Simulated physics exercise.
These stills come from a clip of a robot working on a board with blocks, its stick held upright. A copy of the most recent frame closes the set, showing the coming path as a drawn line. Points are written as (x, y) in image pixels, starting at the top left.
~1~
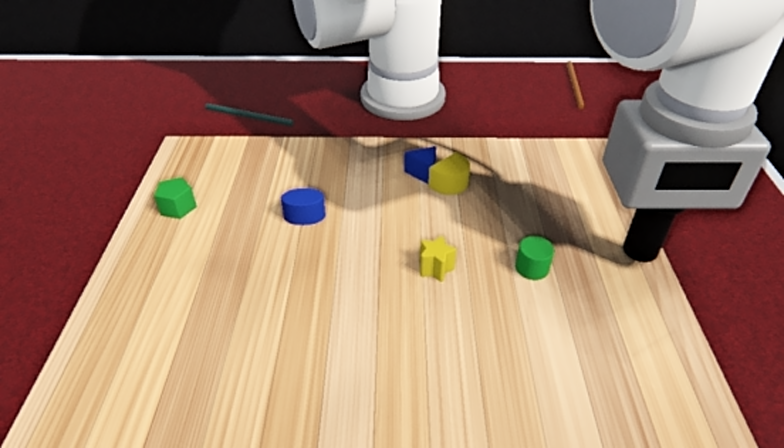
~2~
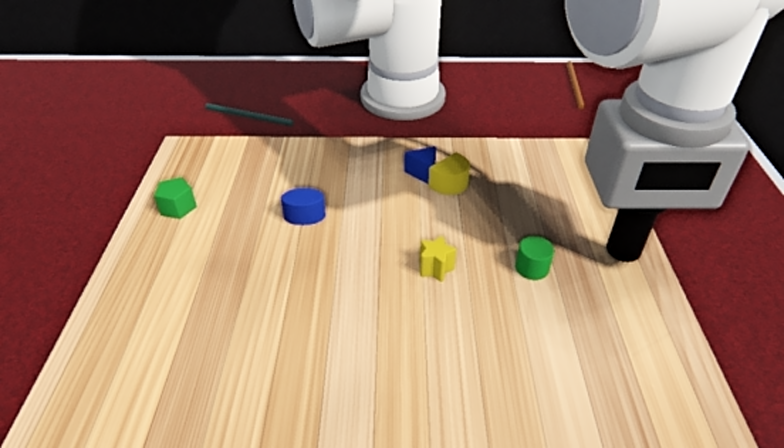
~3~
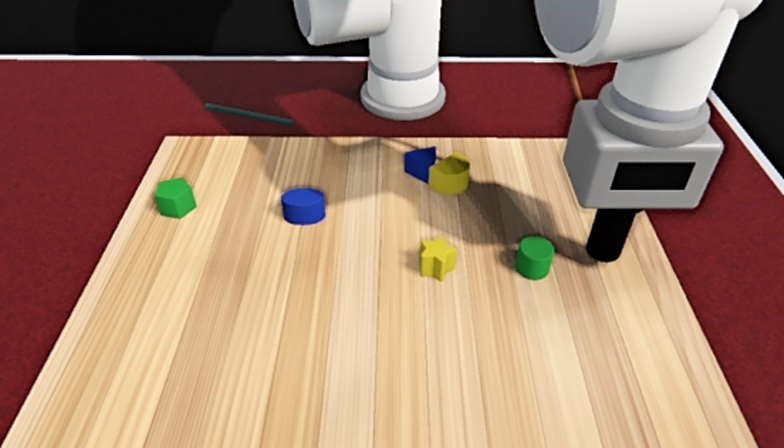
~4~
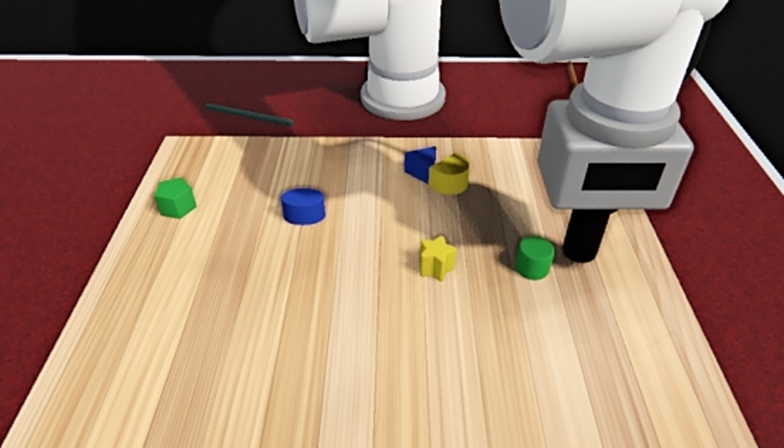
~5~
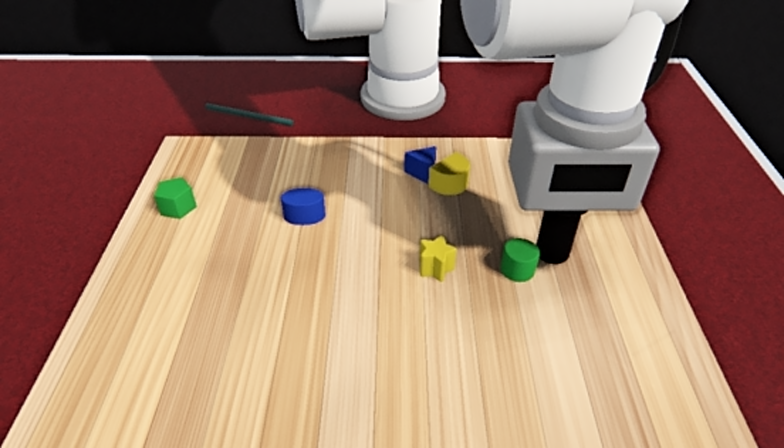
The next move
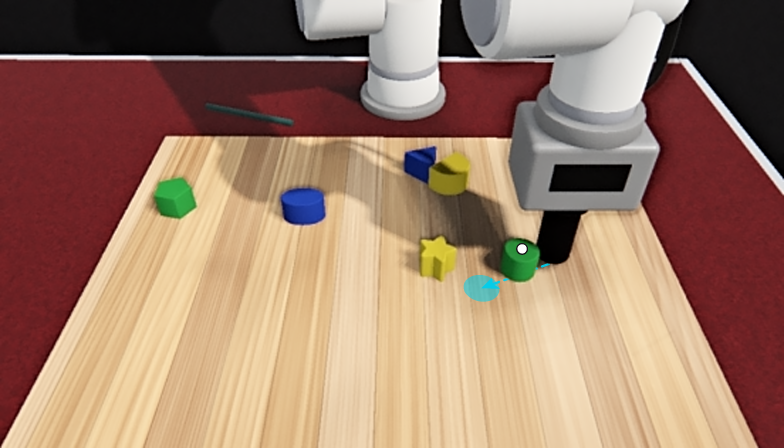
On a wooden board, a robot arm moves left and nudges the green round block left.
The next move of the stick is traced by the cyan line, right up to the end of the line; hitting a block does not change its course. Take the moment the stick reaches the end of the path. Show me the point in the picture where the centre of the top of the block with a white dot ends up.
Near (449, 261).
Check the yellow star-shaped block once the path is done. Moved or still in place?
In the end it has been moved.
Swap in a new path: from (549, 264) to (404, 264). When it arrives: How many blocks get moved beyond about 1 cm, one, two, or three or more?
Most likely two.
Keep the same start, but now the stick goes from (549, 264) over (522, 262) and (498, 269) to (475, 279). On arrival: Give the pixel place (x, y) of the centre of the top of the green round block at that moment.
Pixel (449, 272).
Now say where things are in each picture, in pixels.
Lower end of the stick (640, 252), tops of blocks, yellow star-shaped block (437, 248), green round block (537, 247), in the first frame.
Stick (623, 252), blocks as before, in the second frame.
Stick (603, 252), blocks as before, in the third frame.
Stick (579, 253), blocks as before, in the fourth frame.
Stick (552, 254), yellow star-shaped block (437, 248), green round block (522, 249), in the fifth frame.
The drawn path runs from (549, 264) to (481, 288); the dot is on the green round block.
On the path given first. Halfway along, stick (518, 266); green round block (485, 256).
At the end, stick (483, 278); yellow star-shaped block (426, 244); green round block (449, 261).
